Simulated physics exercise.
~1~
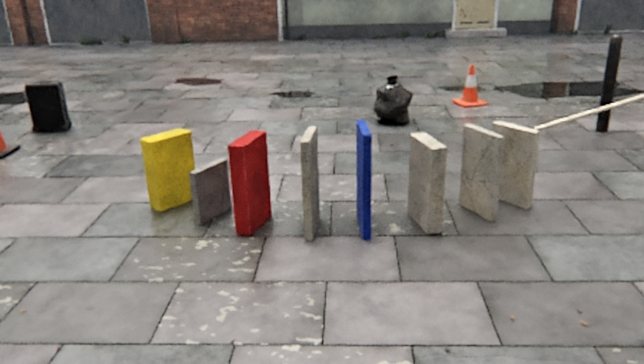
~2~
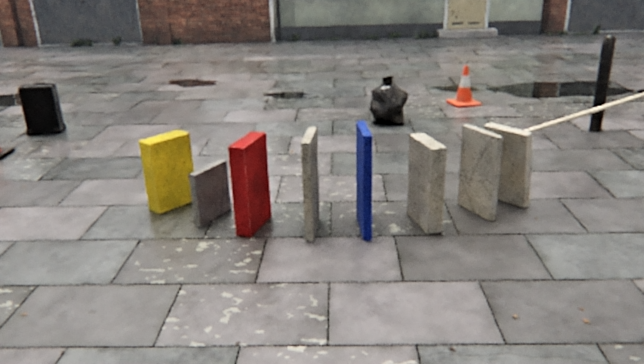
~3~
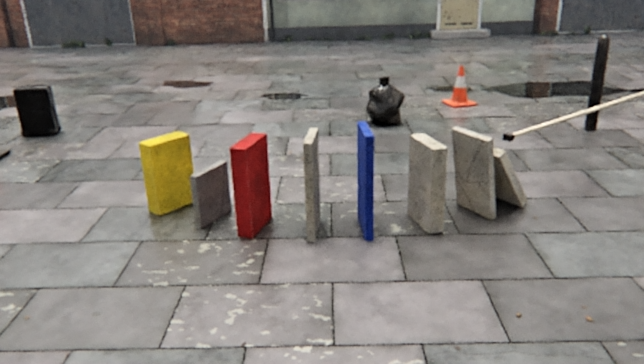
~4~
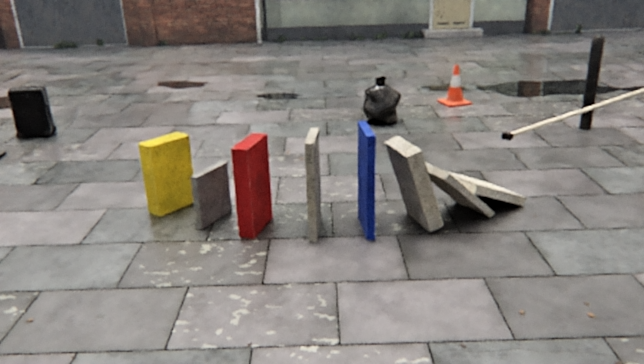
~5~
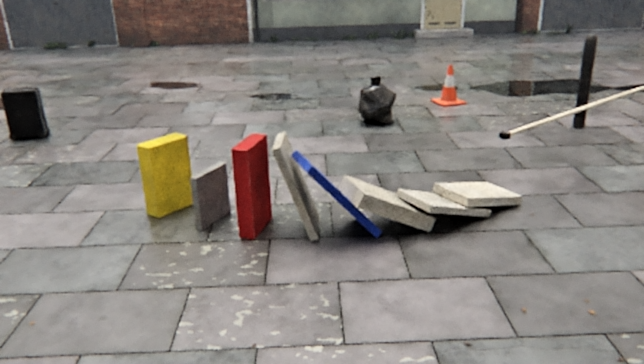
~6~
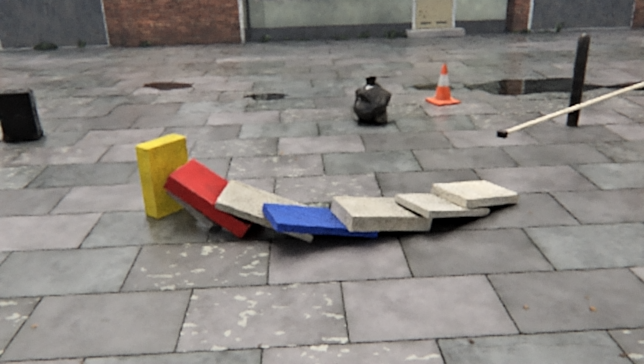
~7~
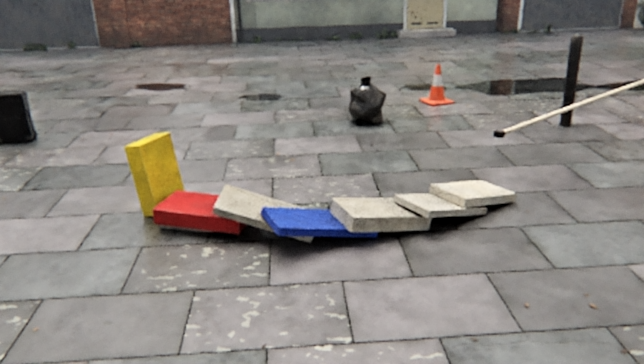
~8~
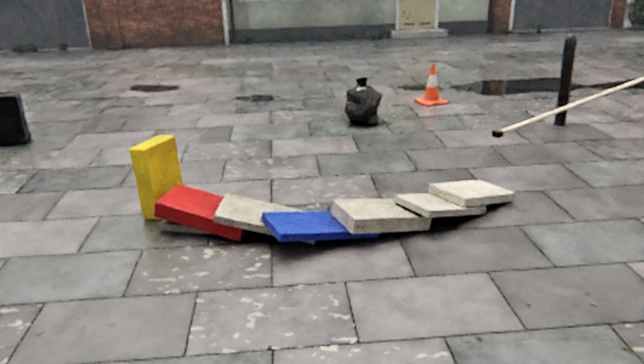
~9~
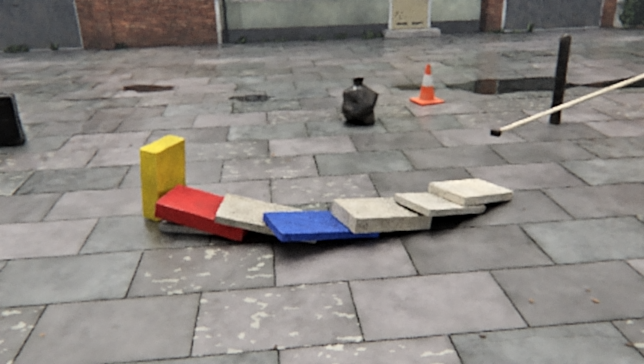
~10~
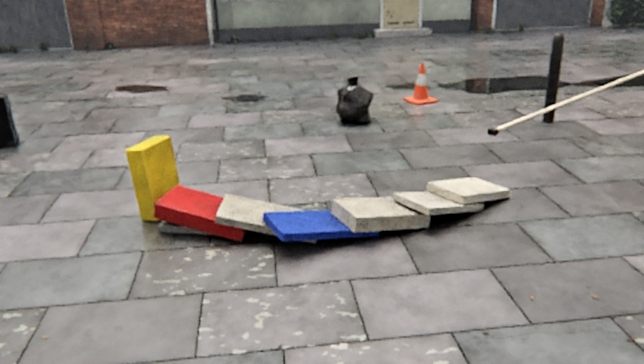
Pole tipping the rightmost slab in a curved row on wet paving, toppling the others leftward until only the yellow stands.
